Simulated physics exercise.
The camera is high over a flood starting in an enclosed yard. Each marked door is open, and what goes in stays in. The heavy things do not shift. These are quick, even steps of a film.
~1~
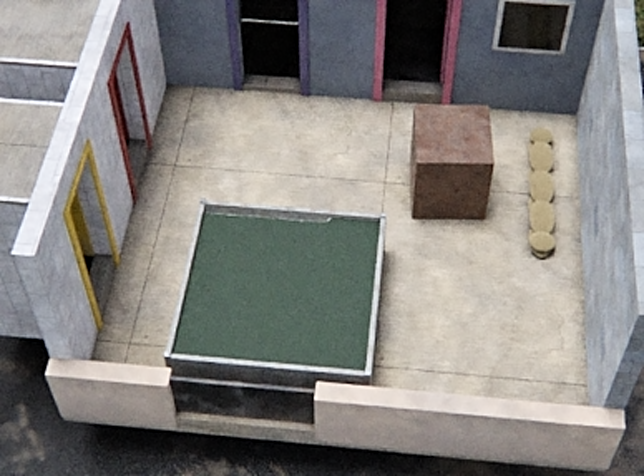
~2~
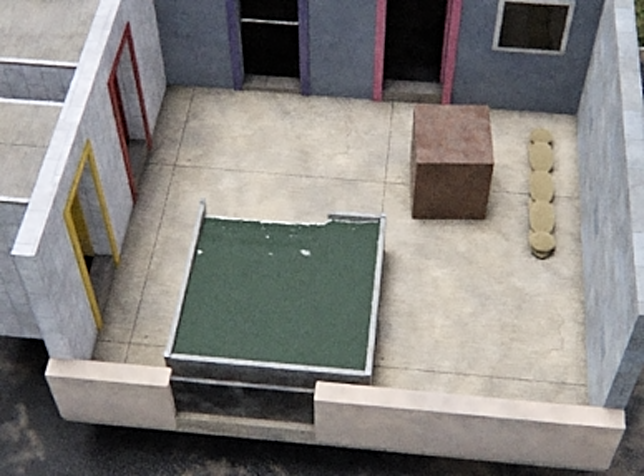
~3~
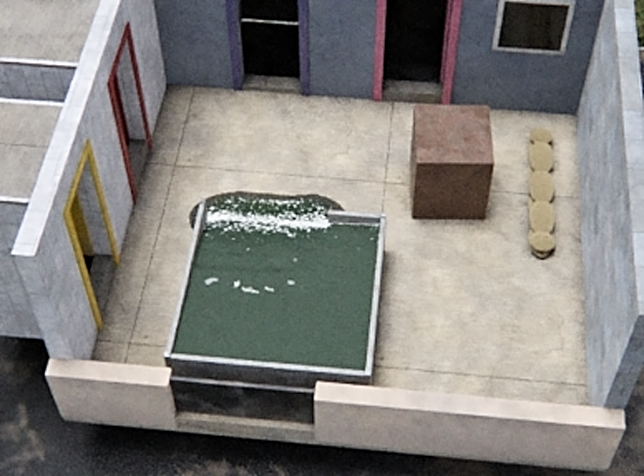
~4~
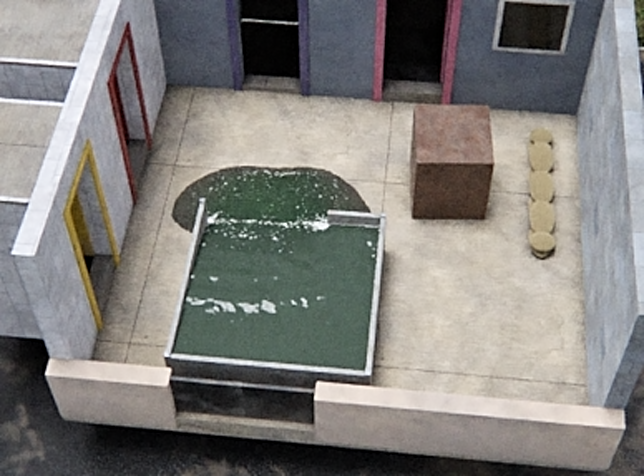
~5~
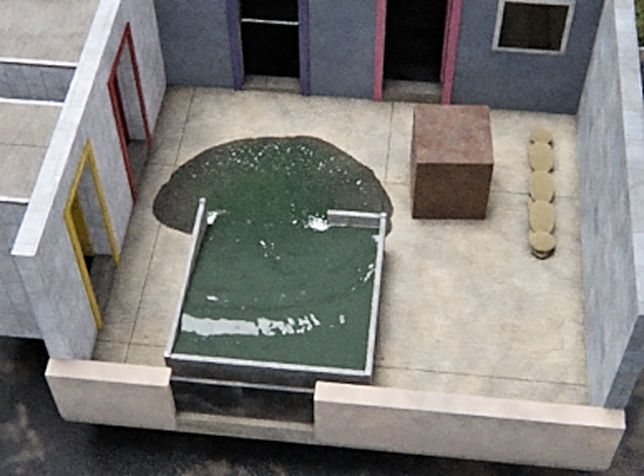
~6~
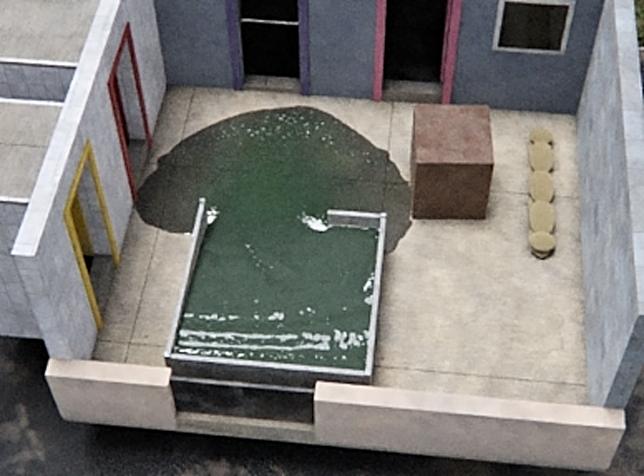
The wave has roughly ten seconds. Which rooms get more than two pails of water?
The blue door lets in a lot; the yellow door admits no more than that; the red door admits no more than that; the pink door admits no more than that.
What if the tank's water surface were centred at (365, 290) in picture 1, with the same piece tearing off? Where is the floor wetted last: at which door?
The yellow-painted one.
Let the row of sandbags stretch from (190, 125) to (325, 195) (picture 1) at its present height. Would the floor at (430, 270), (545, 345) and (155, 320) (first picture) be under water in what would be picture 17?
As listed: Free of water, free of water, no water.
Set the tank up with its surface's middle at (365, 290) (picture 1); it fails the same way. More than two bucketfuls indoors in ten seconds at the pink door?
In short: The pink door lets more in.
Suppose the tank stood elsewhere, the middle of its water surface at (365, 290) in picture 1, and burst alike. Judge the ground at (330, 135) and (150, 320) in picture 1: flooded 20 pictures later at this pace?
In that order: Awash, no water.
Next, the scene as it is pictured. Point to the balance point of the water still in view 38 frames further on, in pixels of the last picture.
I would point to (337, 220).
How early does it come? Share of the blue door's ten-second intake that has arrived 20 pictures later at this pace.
About 80 per cent.
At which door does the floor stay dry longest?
That is the yellow-painted one.
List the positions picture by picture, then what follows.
The first frame shows the open tank at (281, 286) is whole and still.
In the second frame, the front is at a hidden place, out from the gap on the open tank's far side.
In the third frame, water pours out on the open tank's far side and has run to a hidden place.
In the fourth frame, the front is at (200, 184), out from the gap on the open tank's far side.
In the fifth frame, water pours out on the open tank's far side and has run to (318, 143).
In the sixth frame, the front is at (311, 112), out from the gap on the open tank's far side.
A moment on, water covers 35 % of the floor; the blue door over two buckets in, the yellow door not reached, the red door wet at the sill, nothing in, the pink door wet at the sill, nothing in.
Next, water covers 40 % of the floor; the blue door far over two buckets in, the yellow door not reached, the red door wet at the sill, nothing in, the pink door wet at the sill, nothing in.
Then, water covers 55 % of the floor; the blue door far over two buckets in, the yellow door wet at the sill, nothing in, the red door wet at the sill, nothing in, the pink door wet at the sill, nothing in.
Later, water covers 95 % of the floor; the blue door far over two buckets in, the yellow door wet at the sill, nothing in, the red door under two buckets in, the pink door wet at the sill, nothing in.
In the end, water covers 95 % of the floor; the blue door far over two buckets in, the yellow door wet at the sill, nothing in, the red door under two buckets in, the pink door wet at the sill, nothing in.
